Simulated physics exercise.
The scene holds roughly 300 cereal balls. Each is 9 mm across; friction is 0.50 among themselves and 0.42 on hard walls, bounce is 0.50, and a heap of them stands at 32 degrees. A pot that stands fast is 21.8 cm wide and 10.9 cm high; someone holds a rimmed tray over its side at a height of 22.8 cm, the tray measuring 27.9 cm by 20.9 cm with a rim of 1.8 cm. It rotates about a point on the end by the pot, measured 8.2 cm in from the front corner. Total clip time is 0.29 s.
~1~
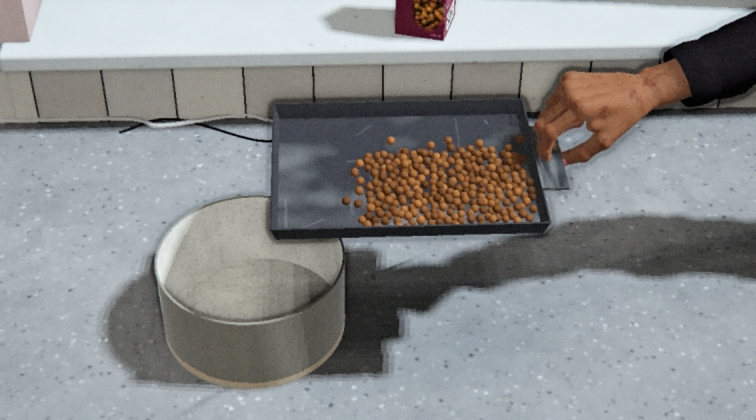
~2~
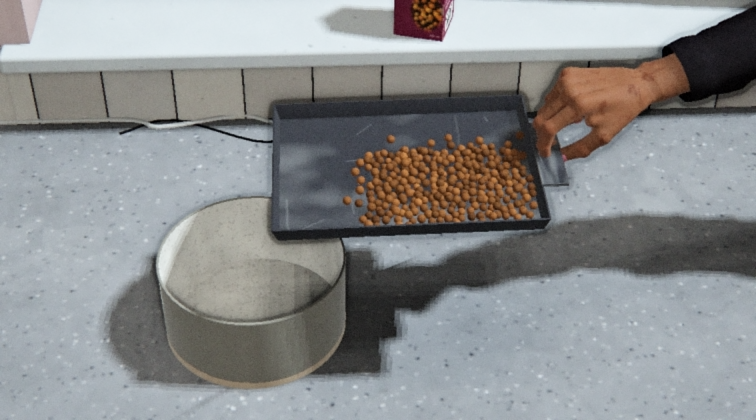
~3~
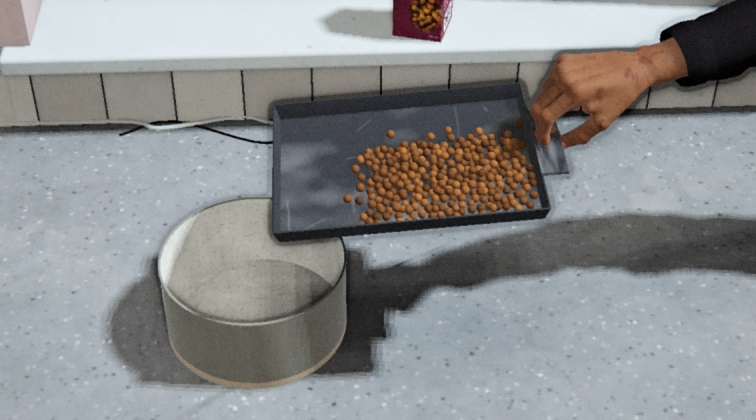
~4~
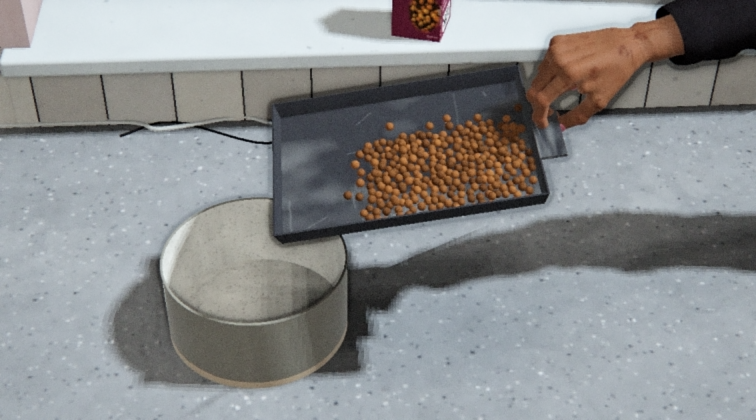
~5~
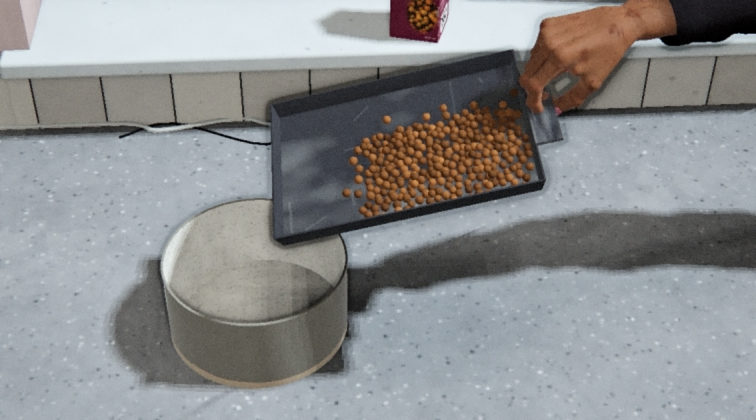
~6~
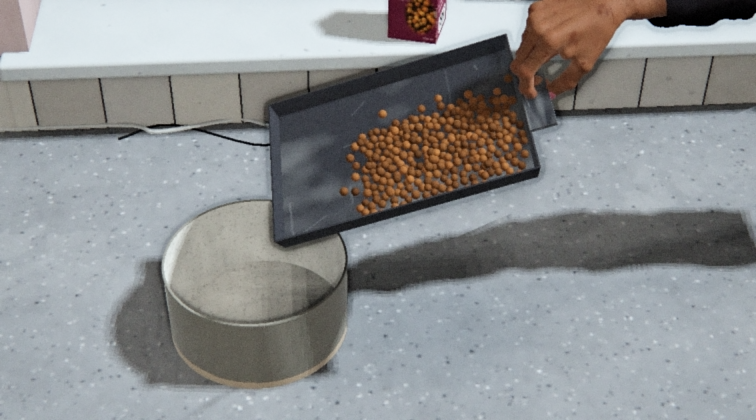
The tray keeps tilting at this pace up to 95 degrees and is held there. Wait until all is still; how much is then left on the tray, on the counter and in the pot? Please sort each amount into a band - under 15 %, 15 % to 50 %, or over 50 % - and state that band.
Tray: Under 15 %; counter: 15 % to 50 %; pot: Over 50 %.
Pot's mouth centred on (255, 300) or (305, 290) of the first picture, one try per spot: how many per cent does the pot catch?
Estimates: 100 % and 80 %, in that order.
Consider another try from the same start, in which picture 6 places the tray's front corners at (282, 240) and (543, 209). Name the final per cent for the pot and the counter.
Pot 30, counter 70.
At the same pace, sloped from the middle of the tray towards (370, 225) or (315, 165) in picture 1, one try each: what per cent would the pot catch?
Near 20 and 85 per cent, in that order.
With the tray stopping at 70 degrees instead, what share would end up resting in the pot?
Then about 40 per cent.
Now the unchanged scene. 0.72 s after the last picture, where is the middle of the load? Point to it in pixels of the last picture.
Somewhere about (266, 224) in the last view.
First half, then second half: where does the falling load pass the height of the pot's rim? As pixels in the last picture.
At about (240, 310), then at (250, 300).
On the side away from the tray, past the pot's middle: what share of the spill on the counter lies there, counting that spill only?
About 80 %.
Then, 0.43 s after the last picture, tilt 55 degrees; the tray holds 95 %, the pot 0 %.
Then, 0.72 s after the last picture, tilt 80 degrees; the tray holds 55 %, the pot 20 %.
Then, 1.11 s after the last picture, tilt 95 degrees; the tray holds 0 %, the pot 65 %.
In the end, tray 0 %, counter 25 %, pot 75 %.
